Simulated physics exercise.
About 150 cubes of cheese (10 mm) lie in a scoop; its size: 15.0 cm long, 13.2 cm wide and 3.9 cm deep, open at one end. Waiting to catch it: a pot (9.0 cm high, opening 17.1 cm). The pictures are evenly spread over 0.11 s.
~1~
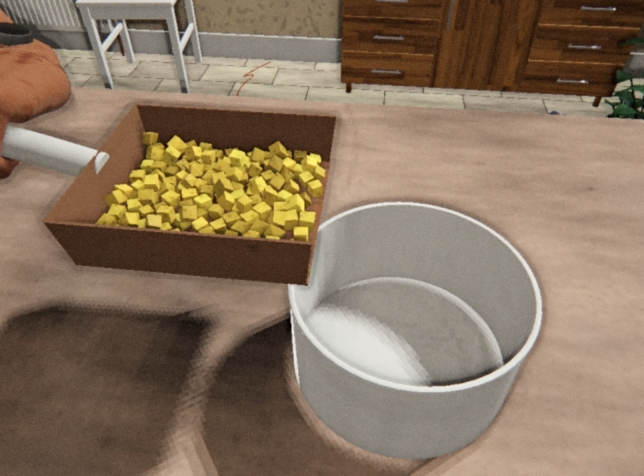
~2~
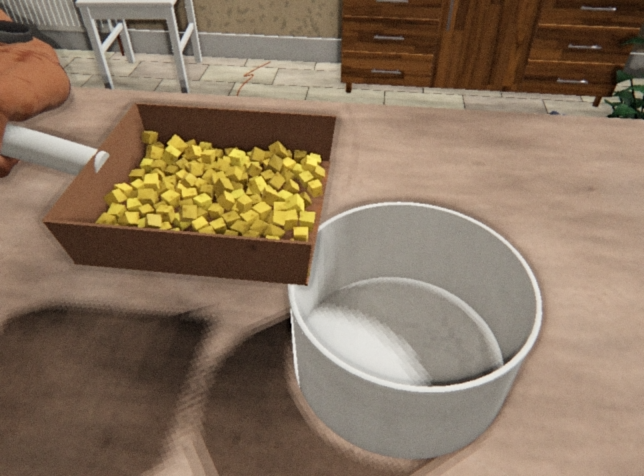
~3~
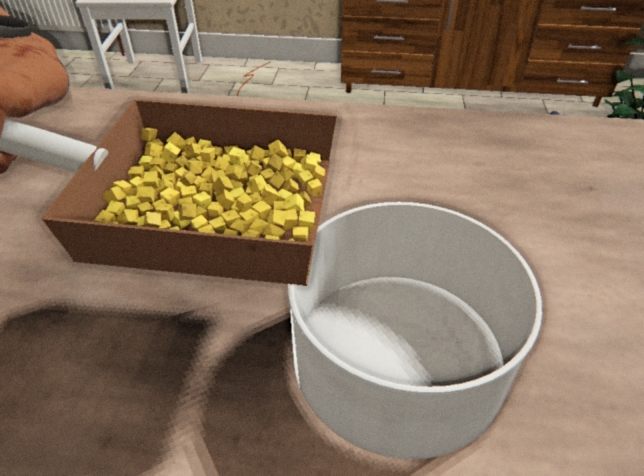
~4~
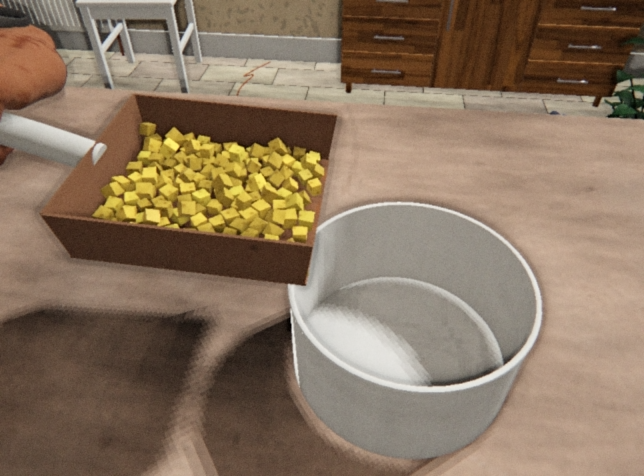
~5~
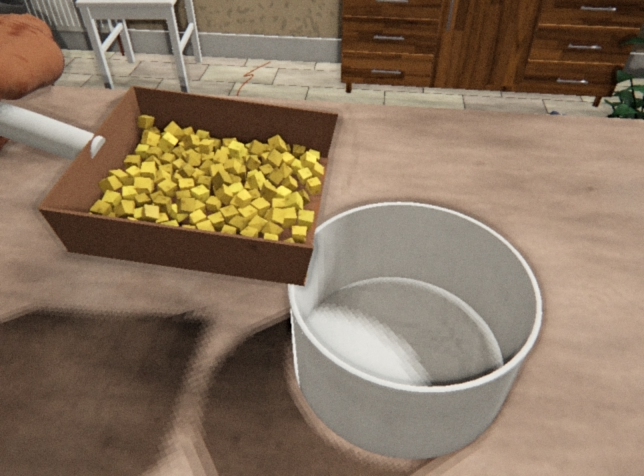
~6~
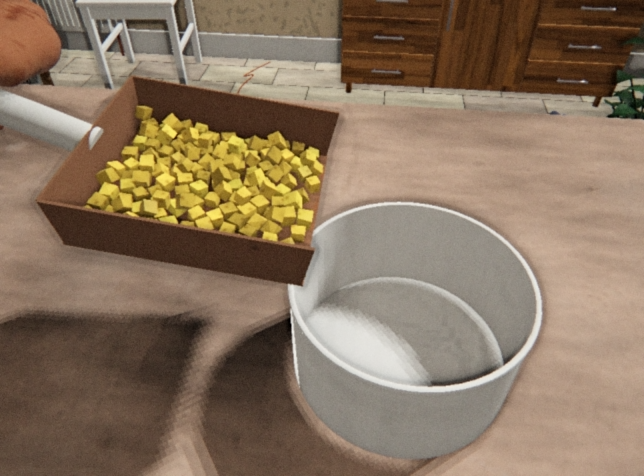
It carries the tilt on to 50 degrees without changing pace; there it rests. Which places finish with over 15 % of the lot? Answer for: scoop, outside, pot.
Scoop no, outside no, pot yes.
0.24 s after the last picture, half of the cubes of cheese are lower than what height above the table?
About 18 cm.
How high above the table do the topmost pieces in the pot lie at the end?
Roughly 2.5 cm.
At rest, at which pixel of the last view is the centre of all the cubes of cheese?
Around (399, 339).
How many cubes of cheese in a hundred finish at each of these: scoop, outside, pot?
Scoop 0; outside 0; pot 100.
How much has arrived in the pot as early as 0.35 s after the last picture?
Near 35 per cent so far.
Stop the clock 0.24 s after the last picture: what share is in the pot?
About 5 per cent by then.
Then, 0.13 s after the last picture, tilt 31 degrees; scoop 100 %; middle of all pieces near (210, 149).
Then, 0.24 s after the last picture, tilt 48 degrees; scoop 90 %, pot 5 %, in the air 5 %; middle of all pieces near (234, 147).
Then, 0.35 s after the last picture, tilt 50 degrees; scoop 60 %, pot 35 %, in the air 5 %; middle of all pieces near (288, 212).
Then, 0.45 s after the last picture, tilt 50 degrees; scoop 20 %, pot 75 %, in the air 5 %; middle of all pieces near (342, 284).
In the end, scoop 0 %, outside 0 %, pot 100 %.
